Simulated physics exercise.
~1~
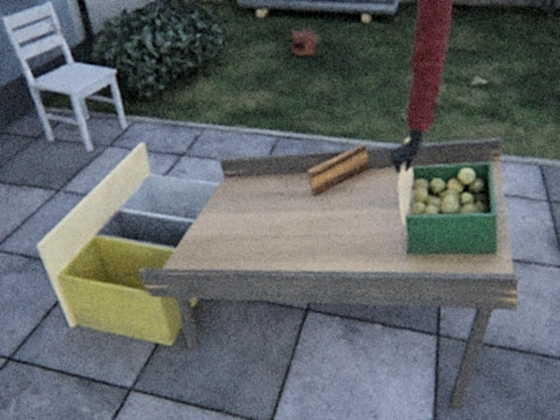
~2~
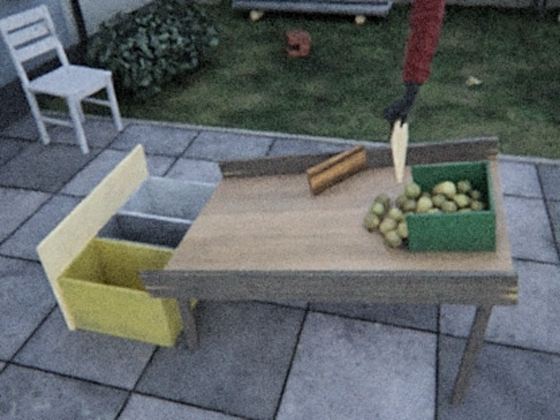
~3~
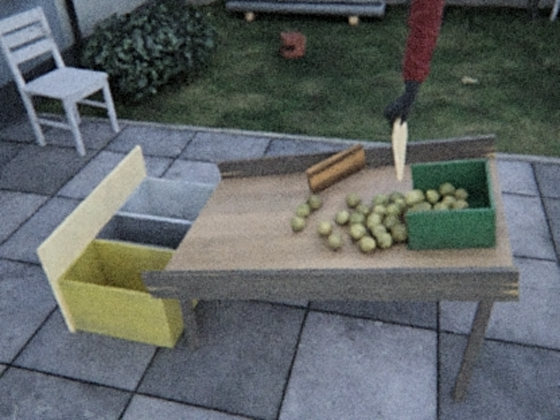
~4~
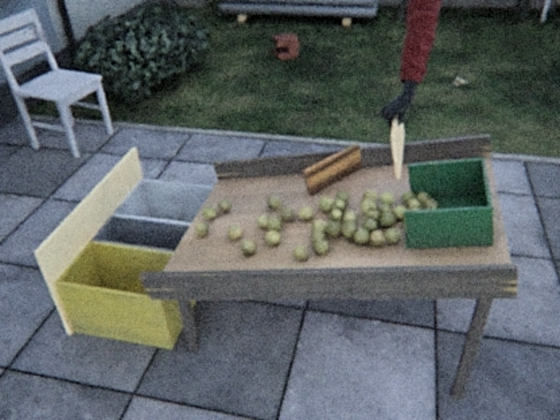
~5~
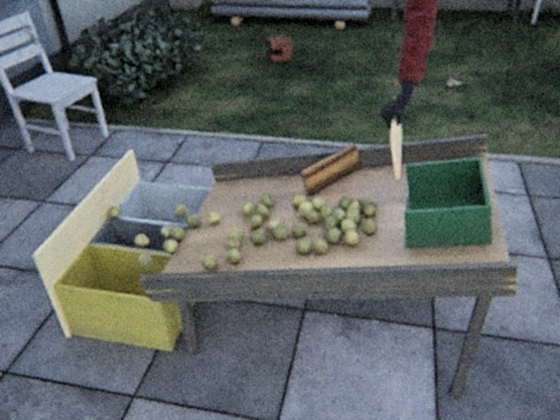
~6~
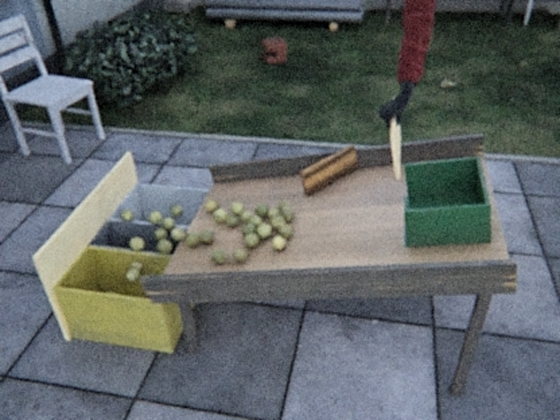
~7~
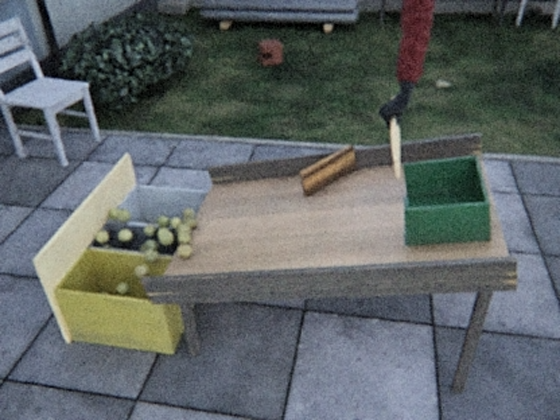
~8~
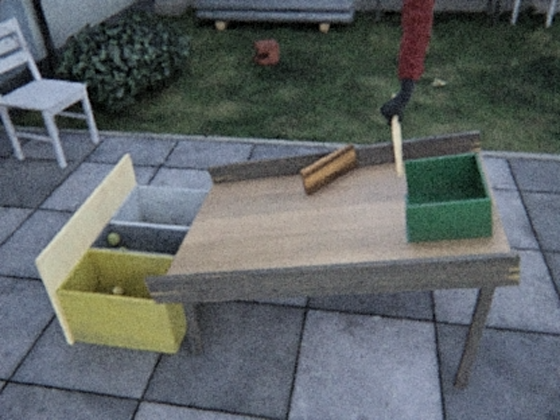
A pile of yellowish-green apples sits in a green pen at the right end of a sloping wooden table, held by a pale gate. A dark-gloved hand in a red sleeve lifts the gate, and the apples spill out to the left. They spread down the boards, passing below a short angled wooden block, while the hand keeps the gate raised. The leading ones drop off the left end into a row of tubs backed by a pale board, and the rest follow in a loose cluster. By the end the pen and table are empty, with a couple of apples still visible at the yellow tub and grey bin.
